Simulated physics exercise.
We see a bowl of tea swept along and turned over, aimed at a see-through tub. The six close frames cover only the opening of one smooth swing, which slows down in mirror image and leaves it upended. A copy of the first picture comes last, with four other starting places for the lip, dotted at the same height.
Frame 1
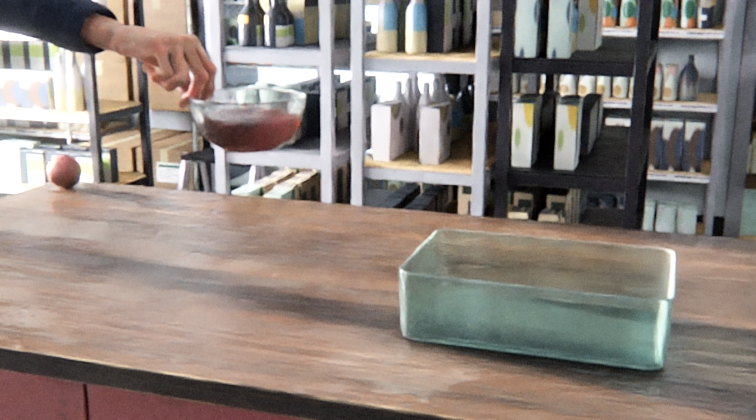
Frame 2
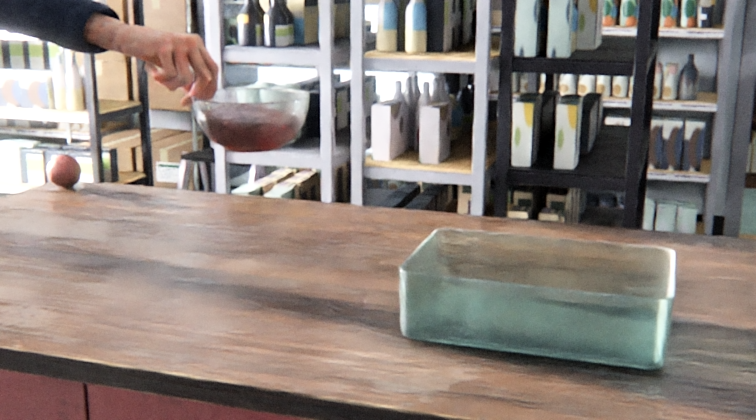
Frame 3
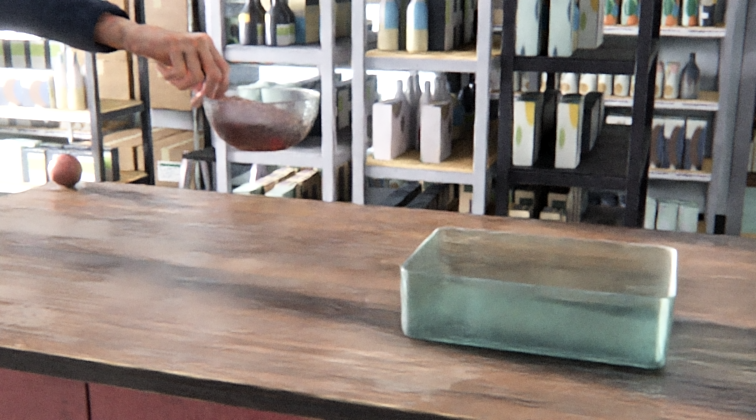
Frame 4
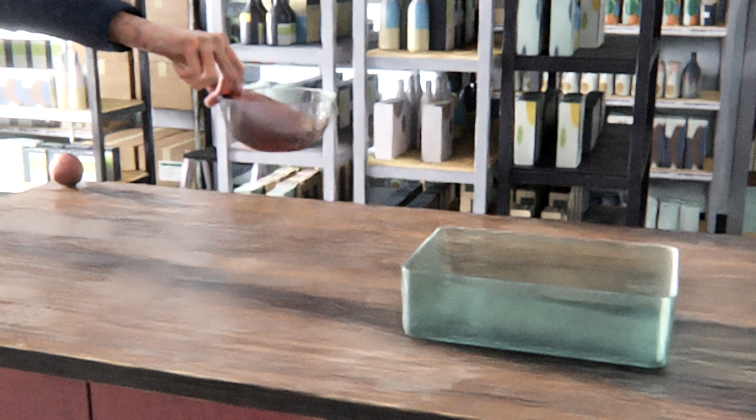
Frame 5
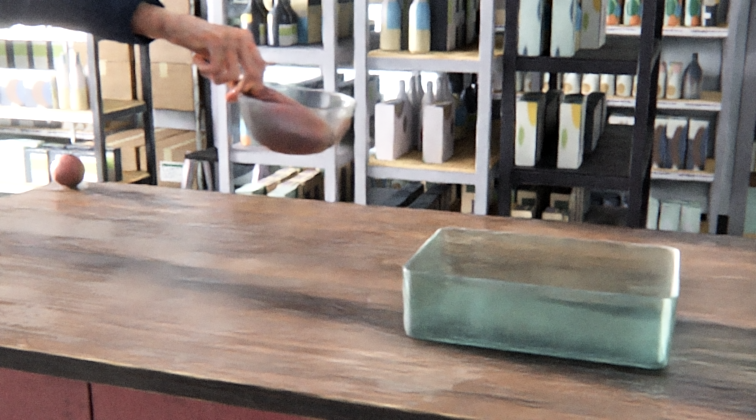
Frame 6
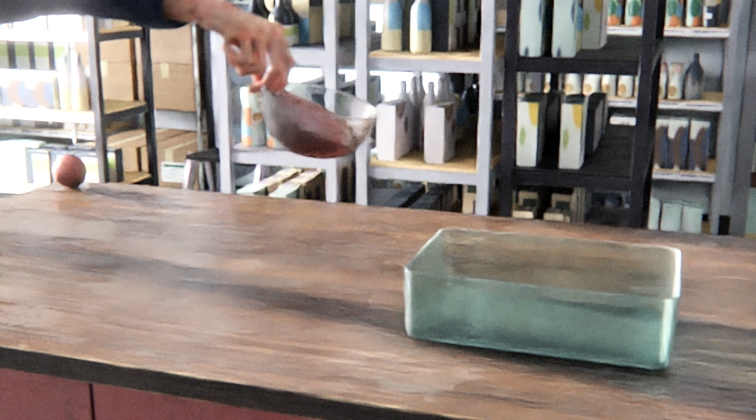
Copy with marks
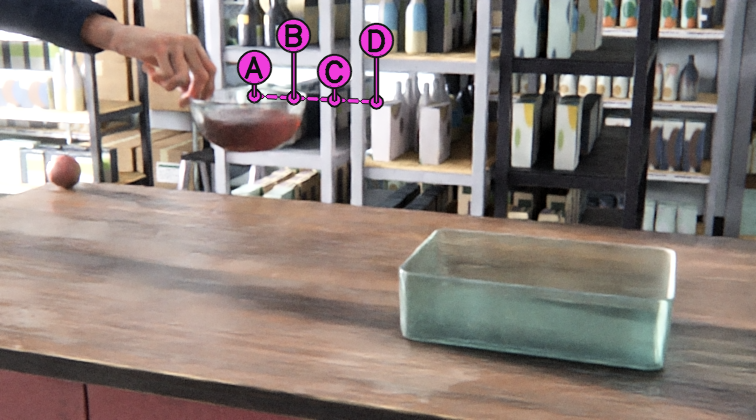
In a shop or studio lined with shelves of bottles and boxes, a brown wooden counter with a reddish front is seen from slightly above. A pale green see-through tub sits at right, a small dark red ball lies at far left, and a dark-sleeved hand holds a clear bowl of reddish-brown tea. The hand carries the bowl a short way right, gradually tilting it toward the right, while the view barely shifts.
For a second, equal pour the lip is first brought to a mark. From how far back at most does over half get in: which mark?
Go for A.
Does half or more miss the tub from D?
No, not at all.
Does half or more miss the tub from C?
No, not at all.
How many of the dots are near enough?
All four.
On the marked copy, A at (254, 95); B at (293, 97); C at (334, 99); D at (376, 102).
With A, about 61 % lands in the tub, 30 % falls short and 8 % goes beside or beyond.
With B, about 77 % lands in the tub, 12 % falls short and 10 % goes beside or beyond.
With C, about 81 % lands in the tub, 5 % falls short and 14 % goes beside or beyond.
With D, about 89 % lands in the tub, 6 % falls short and 5 % goes beside or beyond.
